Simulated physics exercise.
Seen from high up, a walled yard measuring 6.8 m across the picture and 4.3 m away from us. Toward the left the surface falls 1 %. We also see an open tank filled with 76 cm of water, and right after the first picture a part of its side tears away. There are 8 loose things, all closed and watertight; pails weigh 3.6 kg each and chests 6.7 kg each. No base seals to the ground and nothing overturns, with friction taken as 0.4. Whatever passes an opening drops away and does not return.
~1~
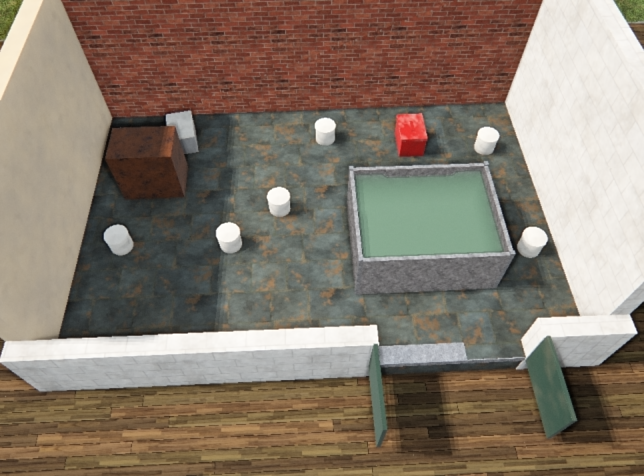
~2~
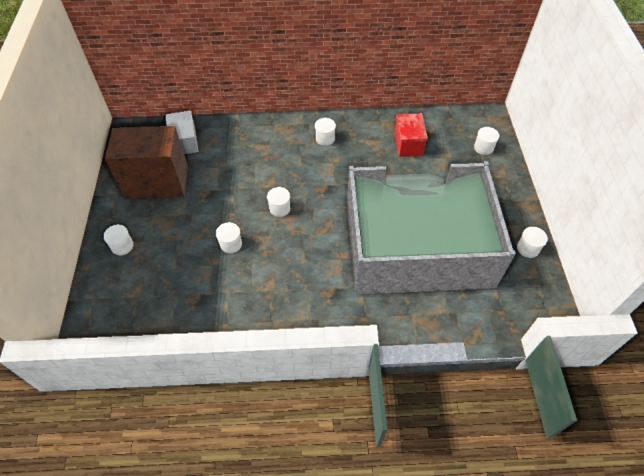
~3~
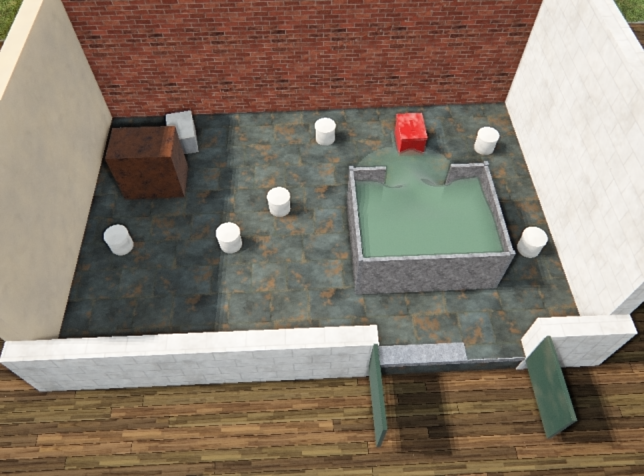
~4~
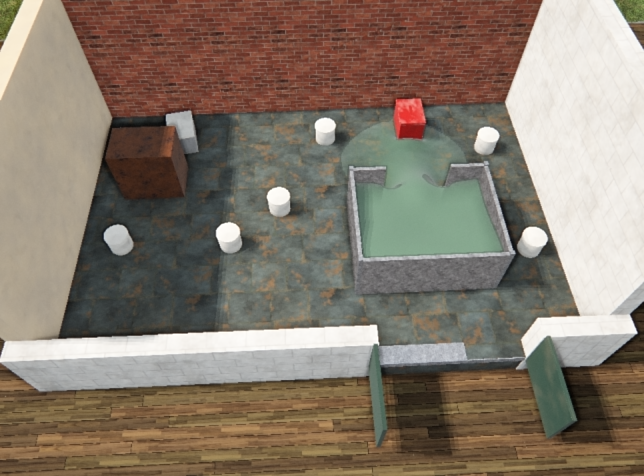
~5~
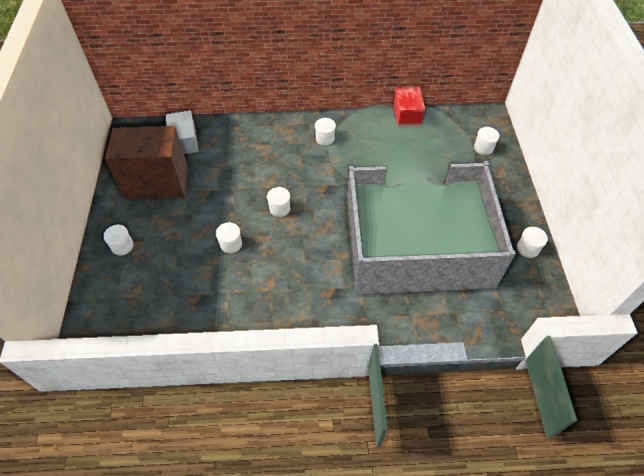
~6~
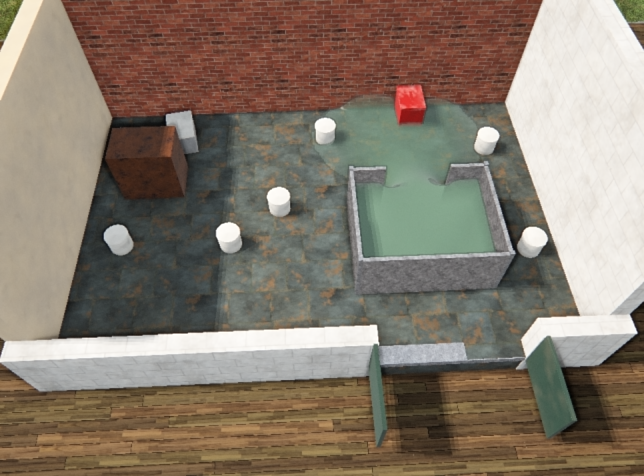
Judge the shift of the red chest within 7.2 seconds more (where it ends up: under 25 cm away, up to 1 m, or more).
As for the red chest, it winds up far off.
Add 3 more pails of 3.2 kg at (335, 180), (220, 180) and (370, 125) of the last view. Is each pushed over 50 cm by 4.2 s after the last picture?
Respectively: Smaller, greater, greater.
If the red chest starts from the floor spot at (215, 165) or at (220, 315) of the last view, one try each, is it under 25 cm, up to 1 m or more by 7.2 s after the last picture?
Well, the first time it covers a big distance, and the second time it drifts a modest way.
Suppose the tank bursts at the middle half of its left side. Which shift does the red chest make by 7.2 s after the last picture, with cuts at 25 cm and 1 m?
Outcome for the red chest: Modest displacement.
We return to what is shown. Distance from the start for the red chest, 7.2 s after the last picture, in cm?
250 centimetres.
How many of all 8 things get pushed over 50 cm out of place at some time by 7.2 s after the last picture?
Count: 6.
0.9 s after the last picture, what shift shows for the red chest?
Some 60 cm from the start.
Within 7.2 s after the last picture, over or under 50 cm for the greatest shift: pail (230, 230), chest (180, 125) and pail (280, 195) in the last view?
Within the limit, then beyond the limit, then within the limit.
Then, 0.9 s after the last picture the red chest is near (413, 88), 0.6 m from its start, afloat; 0 of 8 are out; 3 afloat.
Then, 2.8 s after the last picture the red chest is near (411, 91), 0.6 m from its start, afloat; 0 of 8 are out; 4 afloat.
Then, 4.8 s after the last picture the red chest is near (381, 96), 0.7 m from its start, afloat; 0 of 8 are out; 4 afloat.
Then, 7.2 s after the last picture the red chest is near (246, 122), 2.6 m from its start, afloat; 0 of 8 are out; 6 afloat.
